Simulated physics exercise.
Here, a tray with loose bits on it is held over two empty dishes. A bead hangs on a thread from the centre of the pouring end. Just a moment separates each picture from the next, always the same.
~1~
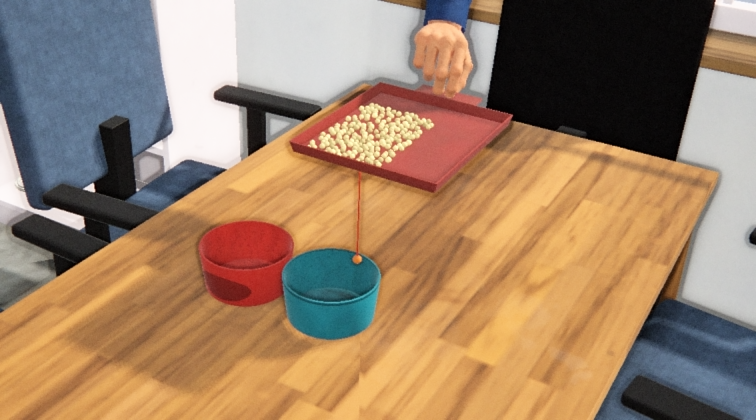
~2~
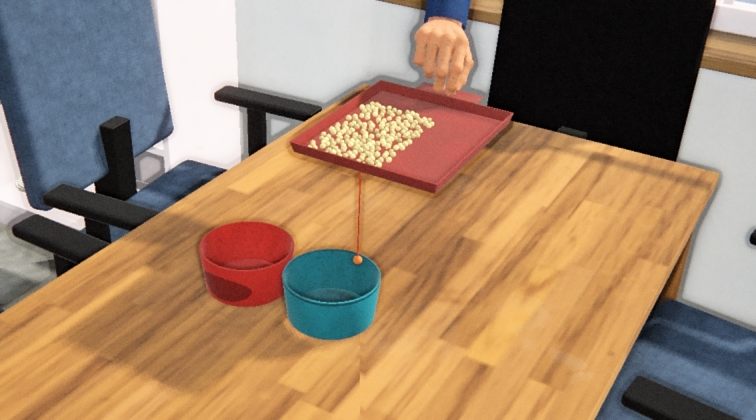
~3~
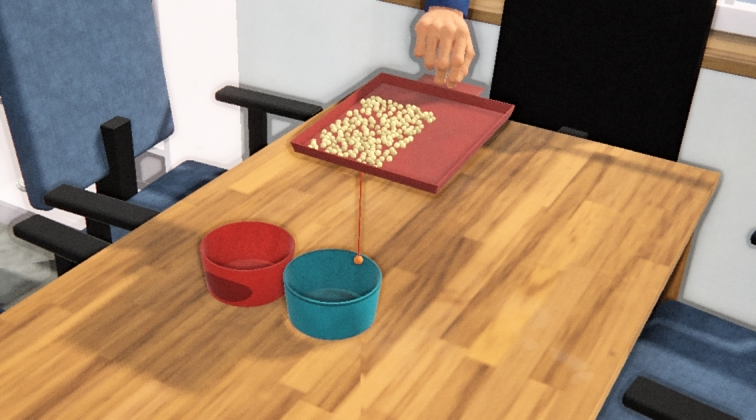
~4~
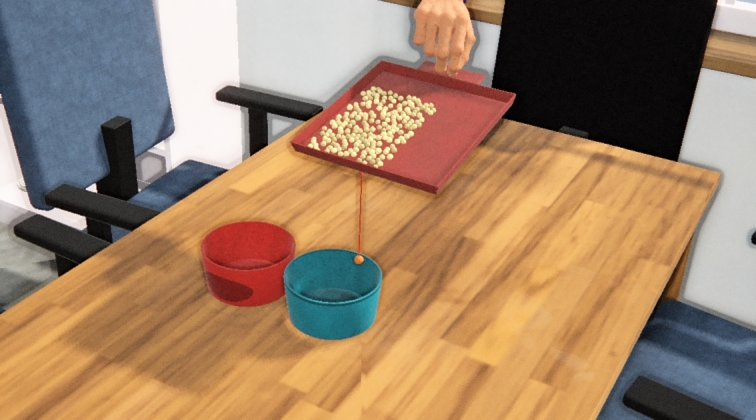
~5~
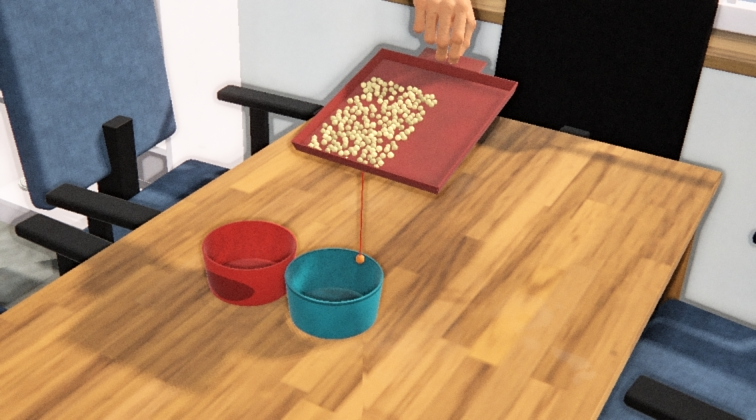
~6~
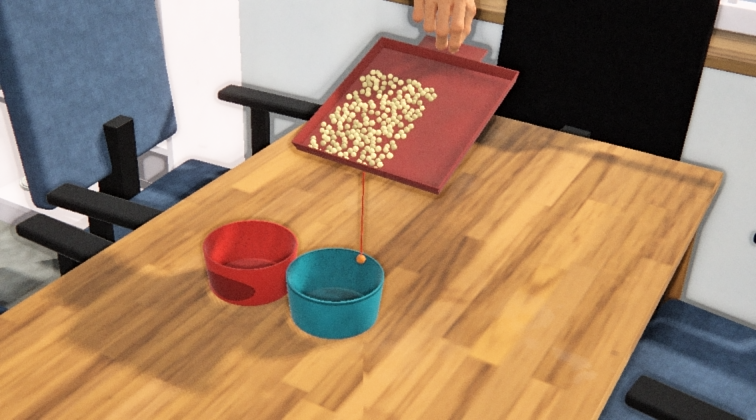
A red tray of small pale beans, gripped by a hand at its far edge, sits nearly level above a wooden table, near a red dish and a teal one. The hand gradually raises the far edge, tilting the tray toward the viewer, while the beans shift only slightly and both dishes stay empty.
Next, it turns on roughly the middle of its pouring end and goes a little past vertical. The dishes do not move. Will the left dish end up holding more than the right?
No.
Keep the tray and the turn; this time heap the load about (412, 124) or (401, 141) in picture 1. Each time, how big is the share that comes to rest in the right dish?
In order, about 50 and 40 in a hundred.
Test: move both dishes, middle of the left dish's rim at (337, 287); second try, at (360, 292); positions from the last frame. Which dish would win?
Answer, in order: The one to the left and the one to the left.
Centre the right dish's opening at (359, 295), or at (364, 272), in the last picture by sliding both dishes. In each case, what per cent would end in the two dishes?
In turn 90 and 50 in a hundred.
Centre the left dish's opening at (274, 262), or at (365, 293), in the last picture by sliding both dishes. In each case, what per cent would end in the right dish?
Roughly 60 per cent, then roughly 0 per cent.
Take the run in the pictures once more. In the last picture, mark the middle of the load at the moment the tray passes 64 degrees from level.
Look around (353, 153) in the last picture.
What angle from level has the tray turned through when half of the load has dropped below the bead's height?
Roughly 105 degrees of turn.
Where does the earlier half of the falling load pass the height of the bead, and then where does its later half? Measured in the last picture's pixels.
About (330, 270) to begin with, then about (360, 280).
Soon after the last picture, tray tipped steeply; nearly all on the tray; a small part in the air.
A little later, tray tipped past a quarter turn; a small part on the tray; about a third in the right dish; a small part outside both; about a third in the air.
Later still, tray tipped past a quarter turn; about two thirds in the right dish; about a third outside both.
At rest, tray tipped past a quarter turn; about two thirds in the right dish; none in the left dish; about a third outside both.
